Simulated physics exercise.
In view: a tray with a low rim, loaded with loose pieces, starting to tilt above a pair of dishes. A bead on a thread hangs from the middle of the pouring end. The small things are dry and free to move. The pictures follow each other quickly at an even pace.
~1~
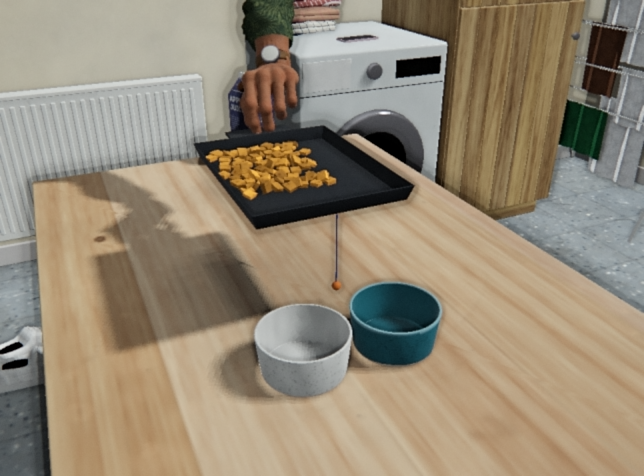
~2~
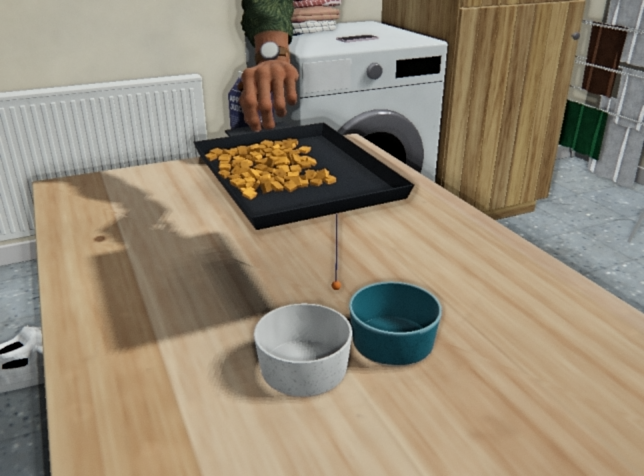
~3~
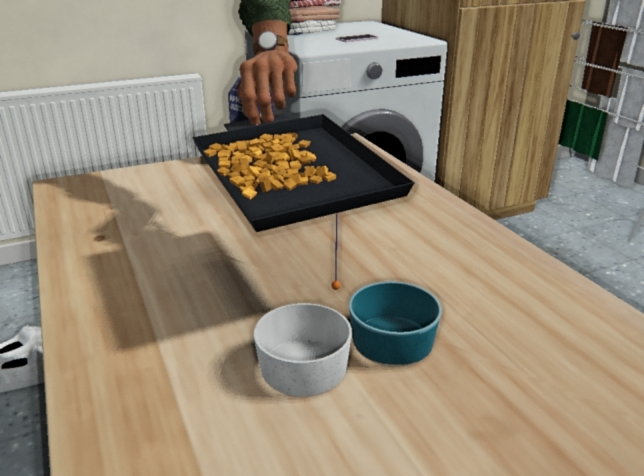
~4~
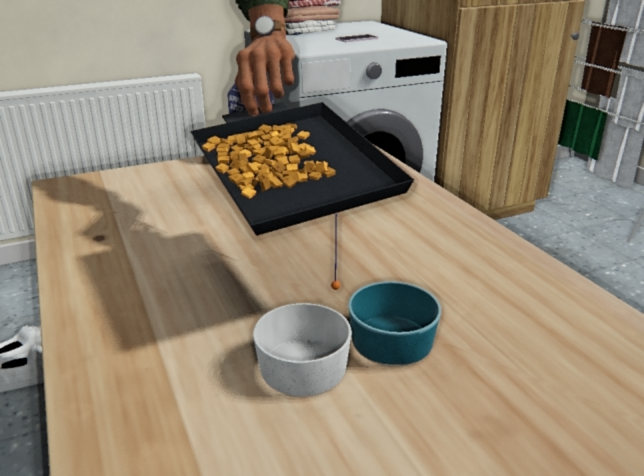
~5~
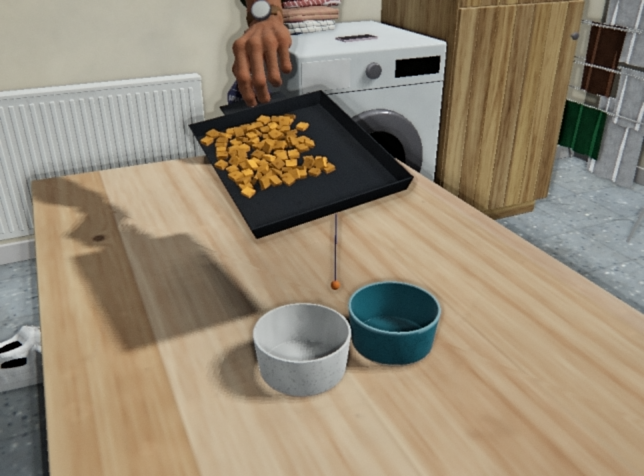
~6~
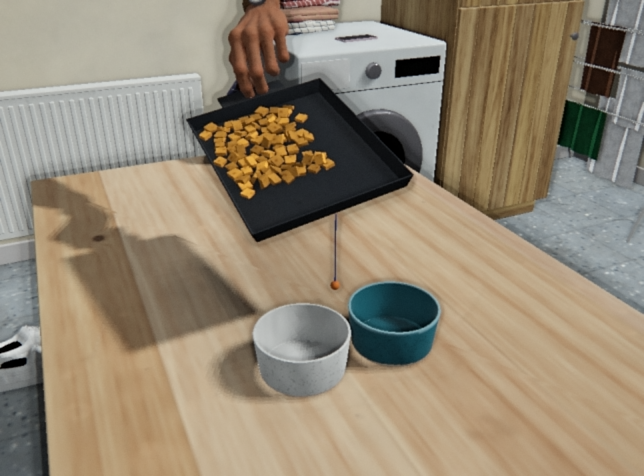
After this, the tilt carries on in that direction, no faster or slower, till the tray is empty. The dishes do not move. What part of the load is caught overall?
They take under half between them.
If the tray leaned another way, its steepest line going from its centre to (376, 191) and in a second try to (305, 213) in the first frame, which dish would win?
One: The right one. Two: The left one.
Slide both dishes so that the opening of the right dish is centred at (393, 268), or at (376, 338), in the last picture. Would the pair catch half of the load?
In turn: Below a half; below a half.
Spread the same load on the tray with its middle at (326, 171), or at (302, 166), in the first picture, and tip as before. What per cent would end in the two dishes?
First some 30, then 30 per cent.
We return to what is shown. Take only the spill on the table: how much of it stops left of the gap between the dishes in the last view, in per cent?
Near 100 %.
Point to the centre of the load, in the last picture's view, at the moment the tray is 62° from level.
Close to (259, 218).
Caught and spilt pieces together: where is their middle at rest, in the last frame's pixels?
Close to (264, 341).
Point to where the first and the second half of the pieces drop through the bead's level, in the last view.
Early half (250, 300), late half (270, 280).
Shortly afterwards, tray tipped steeply; all but a few on the tray; only a few in the left dish; a little in the air.
Next, tray tipped past a quarter turn; near half on the tray; a little in the left dish; near a third outside both; a little in the air.
Some moments later, tray tipped past a quarter turn; near a quarter in the left dish; the bulk outside both.
In the end, tray tipped past a quarter turn; near a quarter in the left dish; none at all in the right dish; the bulk outside both.
